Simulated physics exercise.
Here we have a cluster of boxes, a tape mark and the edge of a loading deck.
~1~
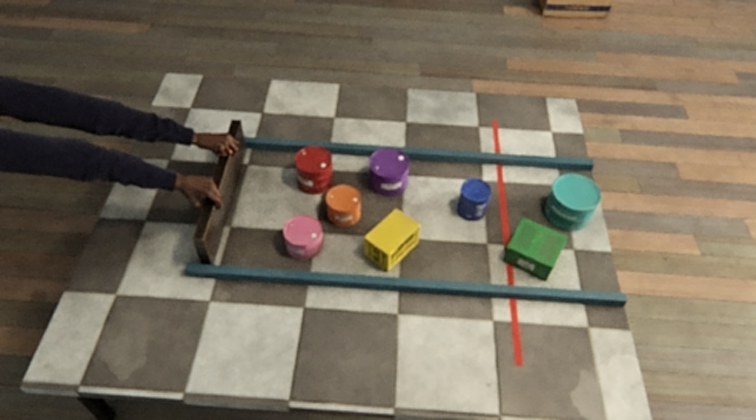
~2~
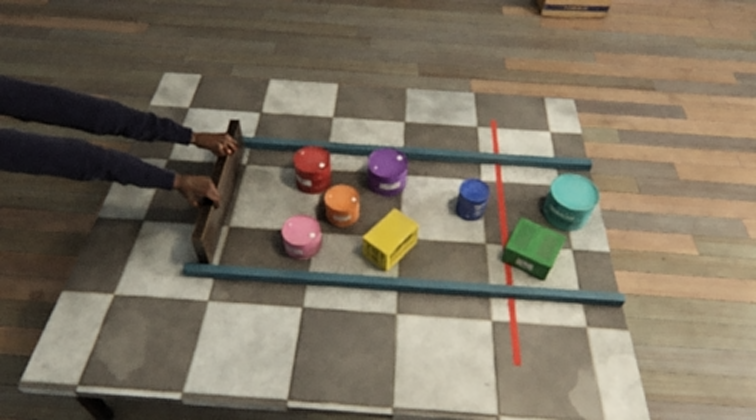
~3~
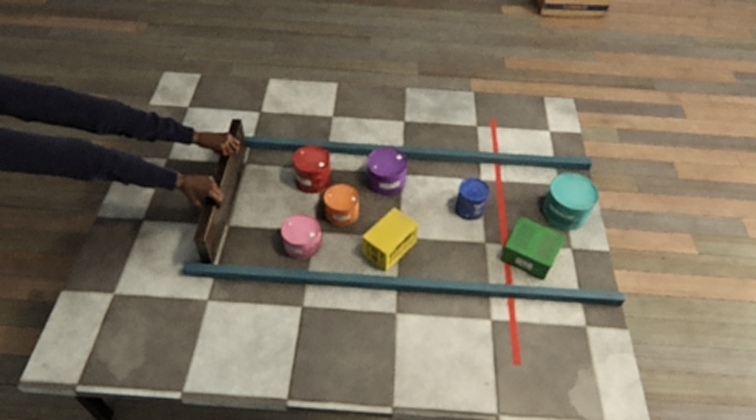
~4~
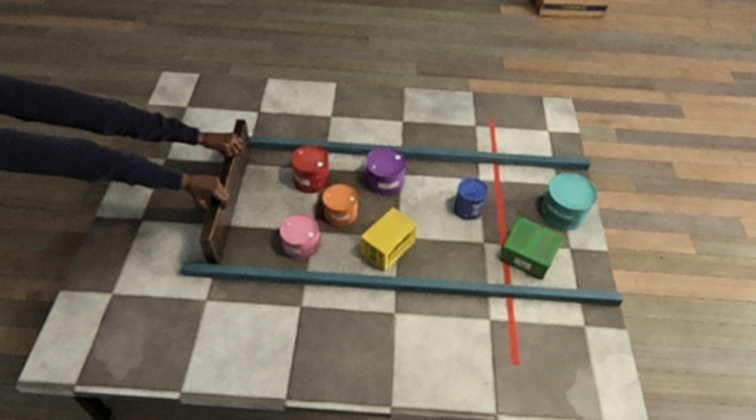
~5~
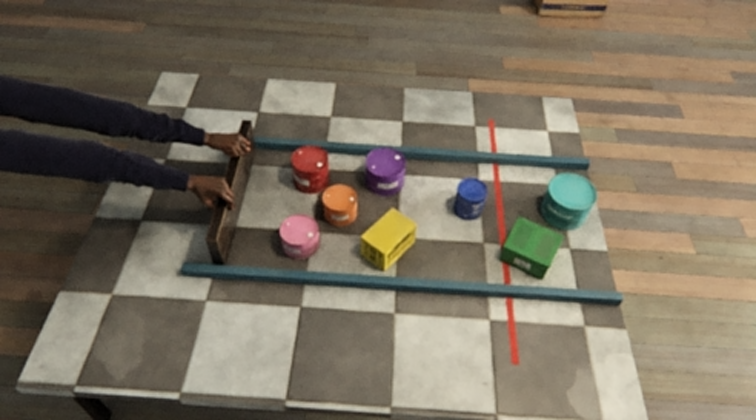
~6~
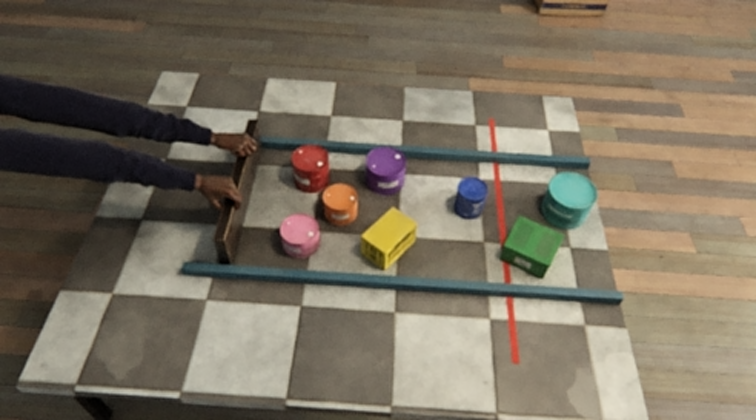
On a checkered table, two hands slide a dark plank slightly right toward colorful containers.
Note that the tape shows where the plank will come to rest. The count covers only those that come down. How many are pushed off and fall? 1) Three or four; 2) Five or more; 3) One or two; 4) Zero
Option 4: Zero.
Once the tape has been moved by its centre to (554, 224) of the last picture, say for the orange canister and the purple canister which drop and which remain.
Outcome - orange canister: It keeps its spot; purple canister: It keeps its spot.
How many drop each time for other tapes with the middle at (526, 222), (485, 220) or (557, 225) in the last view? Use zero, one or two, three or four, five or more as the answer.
Going through the places as listed, I'd say just one or two, then none, then either three or four.
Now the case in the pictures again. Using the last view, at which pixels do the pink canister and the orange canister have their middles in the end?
The pink canister ends at (526, 254) and the orange canister at (521, 225).
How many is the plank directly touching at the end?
That number would be 3.
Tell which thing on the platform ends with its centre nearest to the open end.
That would be the green tote.
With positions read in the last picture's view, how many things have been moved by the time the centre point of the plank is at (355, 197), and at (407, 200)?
I get 5 at the one place and 5 at the other.
Soon after, none off yet; turquoise pail at rest near (568, 201); green tote at rest near (531, 247); blue pail at rest near (470, 199).
Then, none off yet; turquoise pail at rest near (568, 201); green tote moved a little near (550, 250); blue pail moved about its own width near (496, 199).
At rest, the number that fall off is zero.
